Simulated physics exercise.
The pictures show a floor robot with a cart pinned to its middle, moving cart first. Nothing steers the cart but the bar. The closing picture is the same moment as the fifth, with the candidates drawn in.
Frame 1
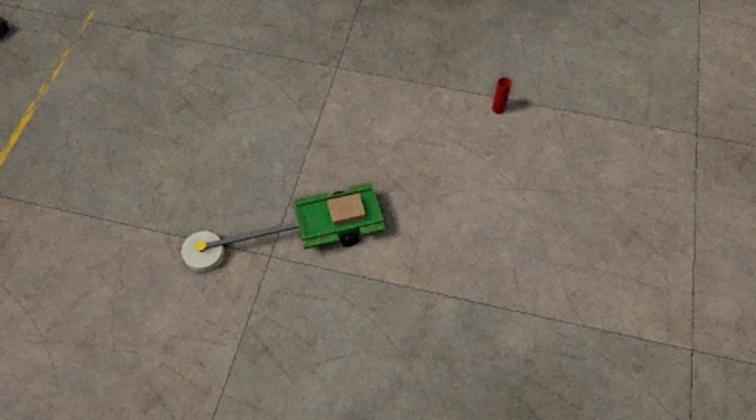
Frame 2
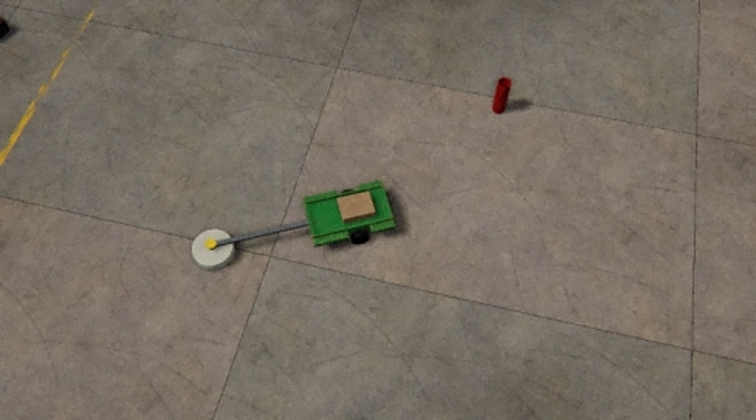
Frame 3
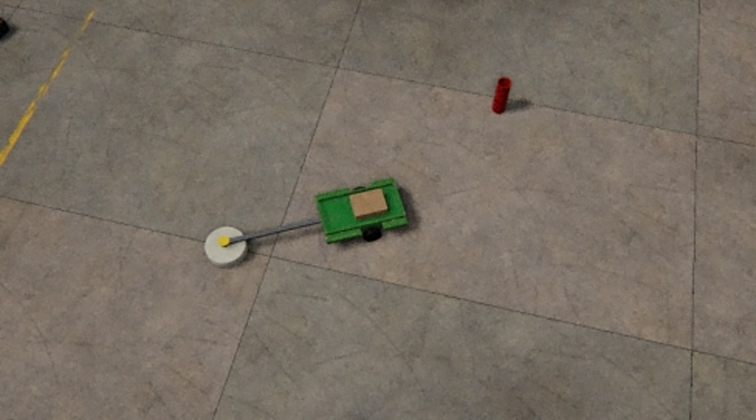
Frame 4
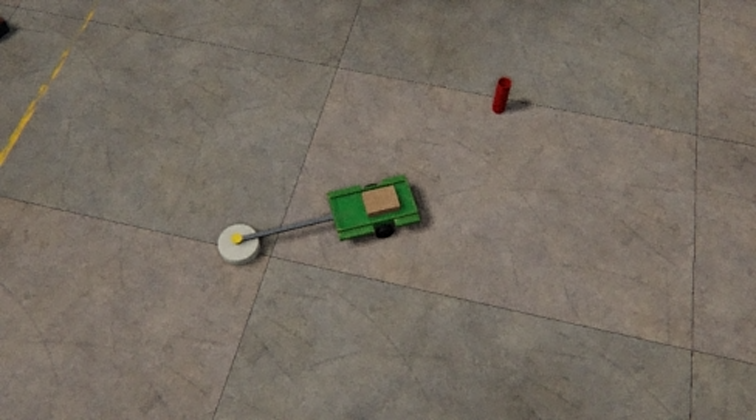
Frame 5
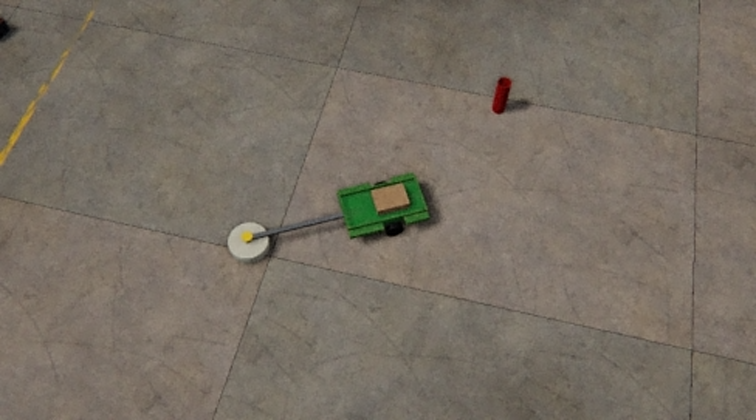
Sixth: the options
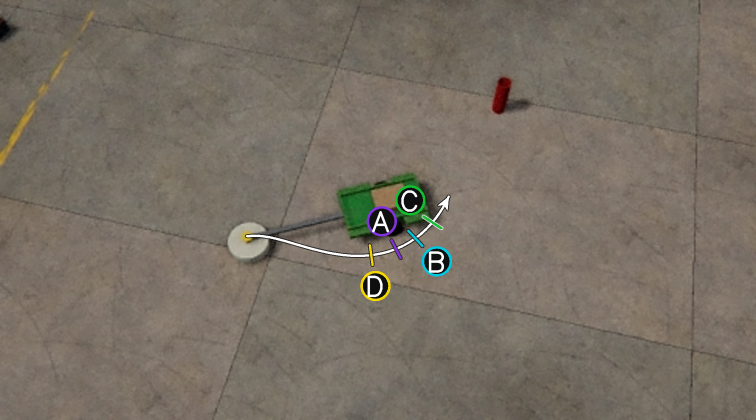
In the video, a round white floor robot slowly pushes a green cart carrying a small tan block rightward and slightly upward across a tiled floor, while a red post to the right remains still.
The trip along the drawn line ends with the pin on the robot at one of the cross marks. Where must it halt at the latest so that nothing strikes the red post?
No farther than B.
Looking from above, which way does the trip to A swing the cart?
For that mark, anticlockwise.
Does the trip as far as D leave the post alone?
Yes.
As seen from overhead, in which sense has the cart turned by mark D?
Anticlockwise.
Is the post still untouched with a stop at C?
No.
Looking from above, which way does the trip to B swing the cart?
For that mark, anticlockwise.
On the marked copy, A at (396, 249); B at (415, 238); C at (432, 222); D at (371, 255); the route from (247, 236) via (366, 256) to (449, 197).
Taking B. A third of the way, robot (307, 252), cart (428, 190).
Two thirds of the way, robot (366, 261), cart (461, 171).
When it is over, robot (415, 243), cart (486, 143); nothing has been touched.
As for the rest, A is safe but short; C is too far, the post has been hit; D is safe but short.
